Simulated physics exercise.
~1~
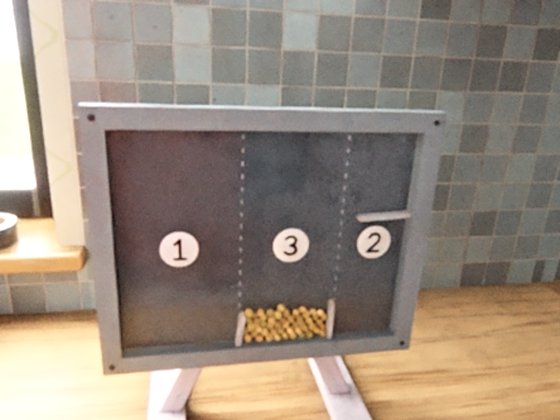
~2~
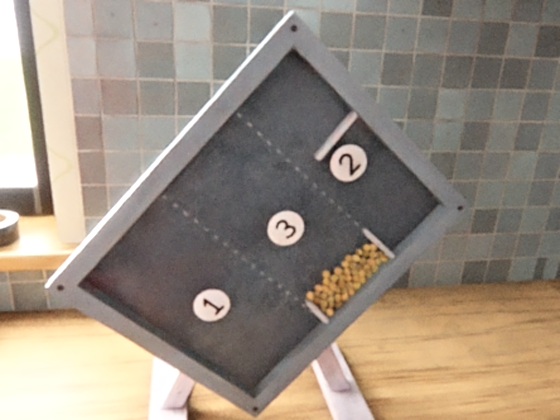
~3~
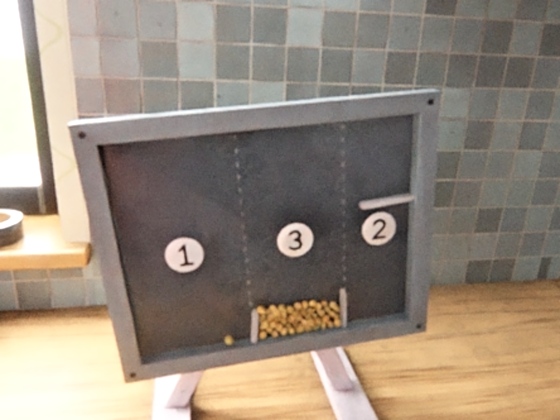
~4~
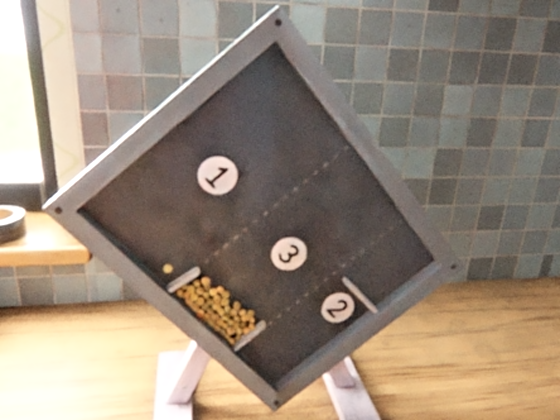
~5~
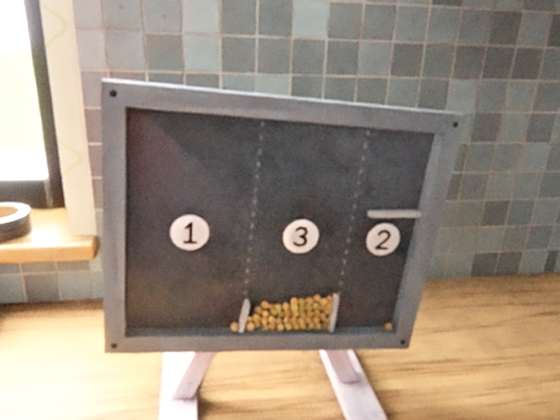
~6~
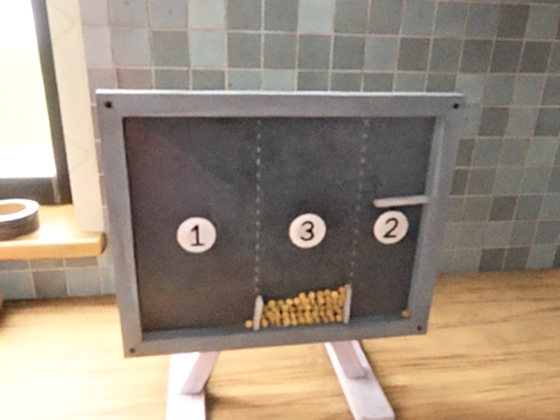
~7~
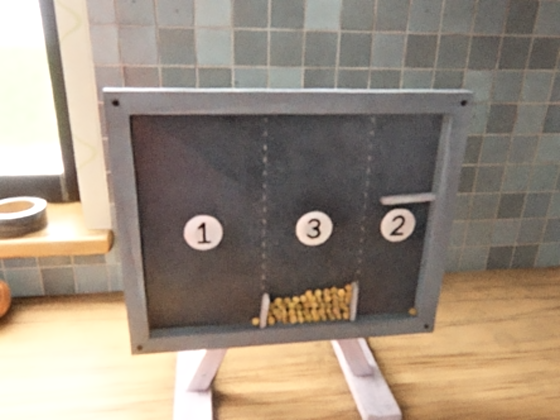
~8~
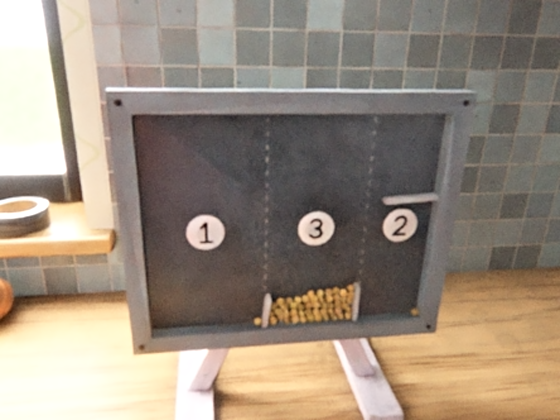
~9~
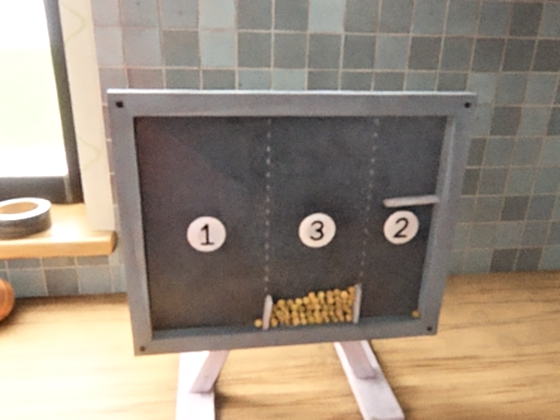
To begin with, a flat framed box stands level on a pale stand before a tiled wall, with small yellowish beads heaped between two short ledges at the bottom of the middle strip, marked three. The box tips steeply anticlockwise, and the heap stays held between the ledges. It swings back through level, where a stray bead lies just left of the heap, and on into a steep clockwise tilt. Finally it turns back to level and stays still, with nearly all the beads in strip three and a lone bead at the bottom of each outer strip.
